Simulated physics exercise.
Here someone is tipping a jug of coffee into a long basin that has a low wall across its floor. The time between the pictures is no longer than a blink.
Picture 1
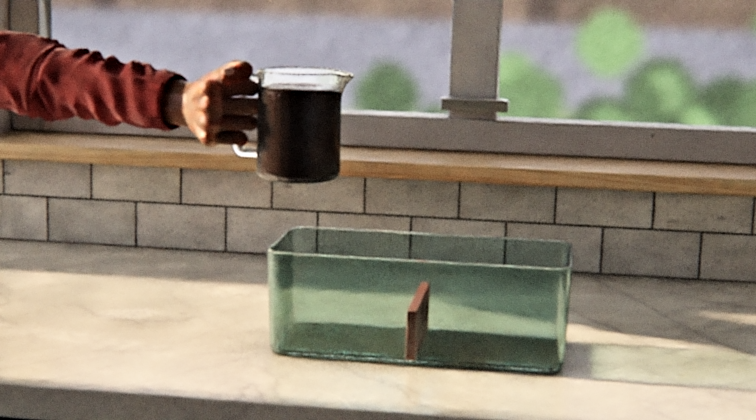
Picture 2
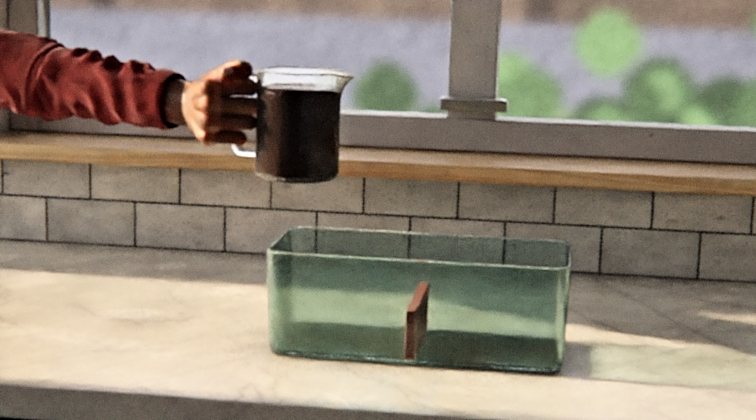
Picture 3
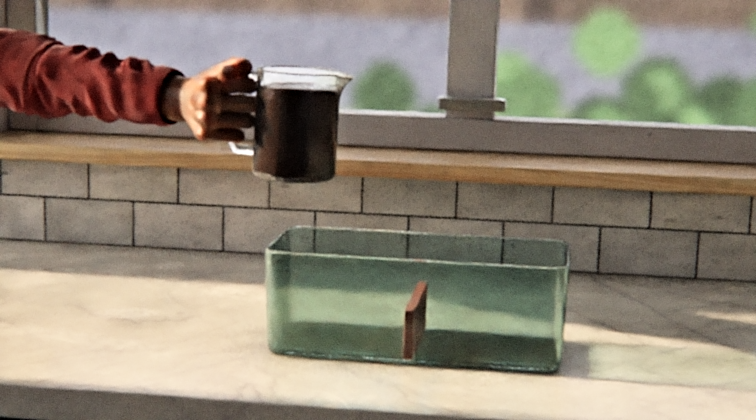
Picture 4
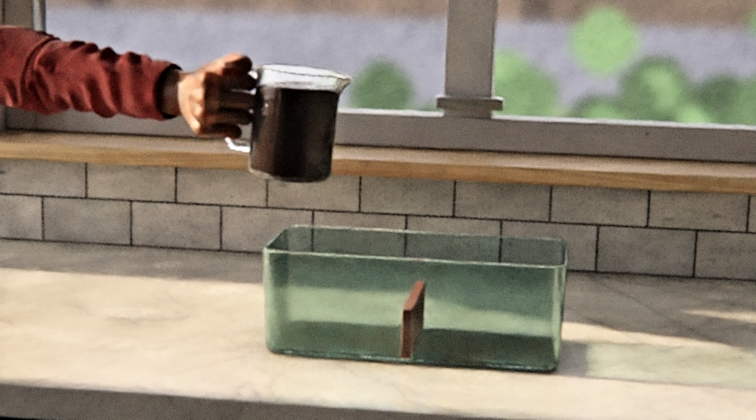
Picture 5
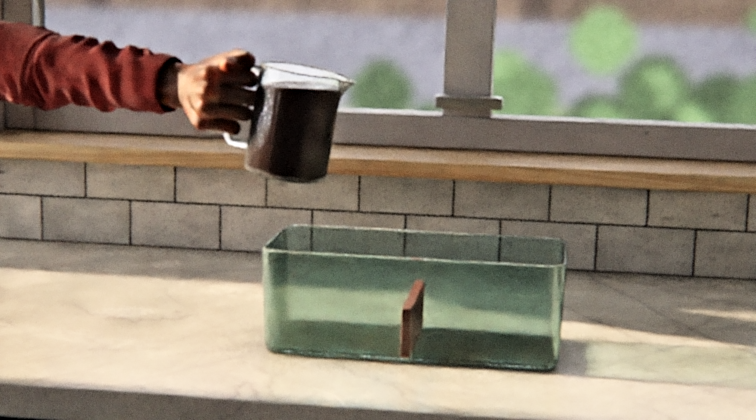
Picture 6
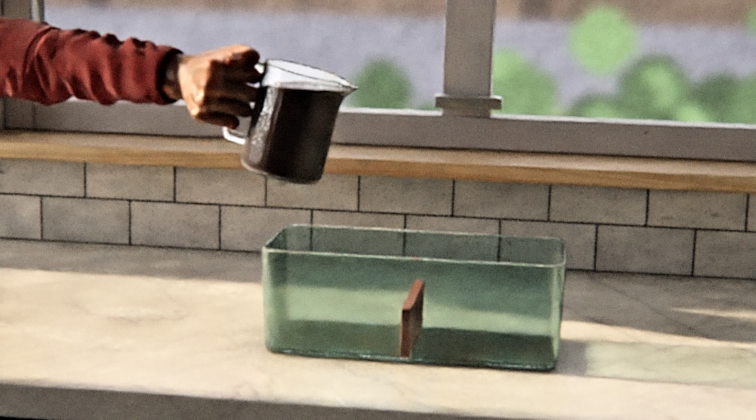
A hand in a dark red sleeve, reaching in from the left, holds a clear jug of dark coffee upright, then slowly tilts it slightly to the right. Below it, a long, green-tinted glass basin with a low reddish-brown wall across its floor sits on a pale counter. The kitchen, with grey tiles and a blurred window behind, is seen from the front and slightly above.
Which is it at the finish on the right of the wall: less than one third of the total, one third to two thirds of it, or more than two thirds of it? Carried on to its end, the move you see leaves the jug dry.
At the finish the right of the wall has one third to two thirds of the total.
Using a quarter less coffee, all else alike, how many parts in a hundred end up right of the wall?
That works out to some 20 %.
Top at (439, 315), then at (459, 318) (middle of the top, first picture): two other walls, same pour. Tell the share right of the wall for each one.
About 10 % for the first and about 10 % for the second.
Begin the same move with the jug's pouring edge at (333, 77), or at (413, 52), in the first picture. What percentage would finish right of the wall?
It comes to 5 % the first time and 95 % the second.
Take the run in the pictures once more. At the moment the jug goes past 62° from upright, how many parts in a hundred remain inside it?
Roughly 85 %.
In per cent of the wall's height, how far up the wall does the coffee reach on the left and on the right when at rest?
Close to 30 for the left and 20 for the right.
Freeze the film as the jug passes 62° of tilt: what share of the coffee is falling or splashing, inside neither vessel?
That comes to near 10 percent.
A moment on, the jug is tipped part way and 85 per cent is still to pour, 1 is left of the wall and 2 right of it.
Next, the jug is tipped on its side and 41 per cent is still to pour, 11 is left of the wall and 30 right of it.
Then the jug is tipped on its side and 9 per cent is still to pour, 41 is left of the wall and 45 right of it.
Later the jug is tipped on its side and 1 per cent is still to pour, 52 is left of the wall and 45 right of it.
At rest 54 per cent lies left of the wall, 45 right of it and 1 outside.
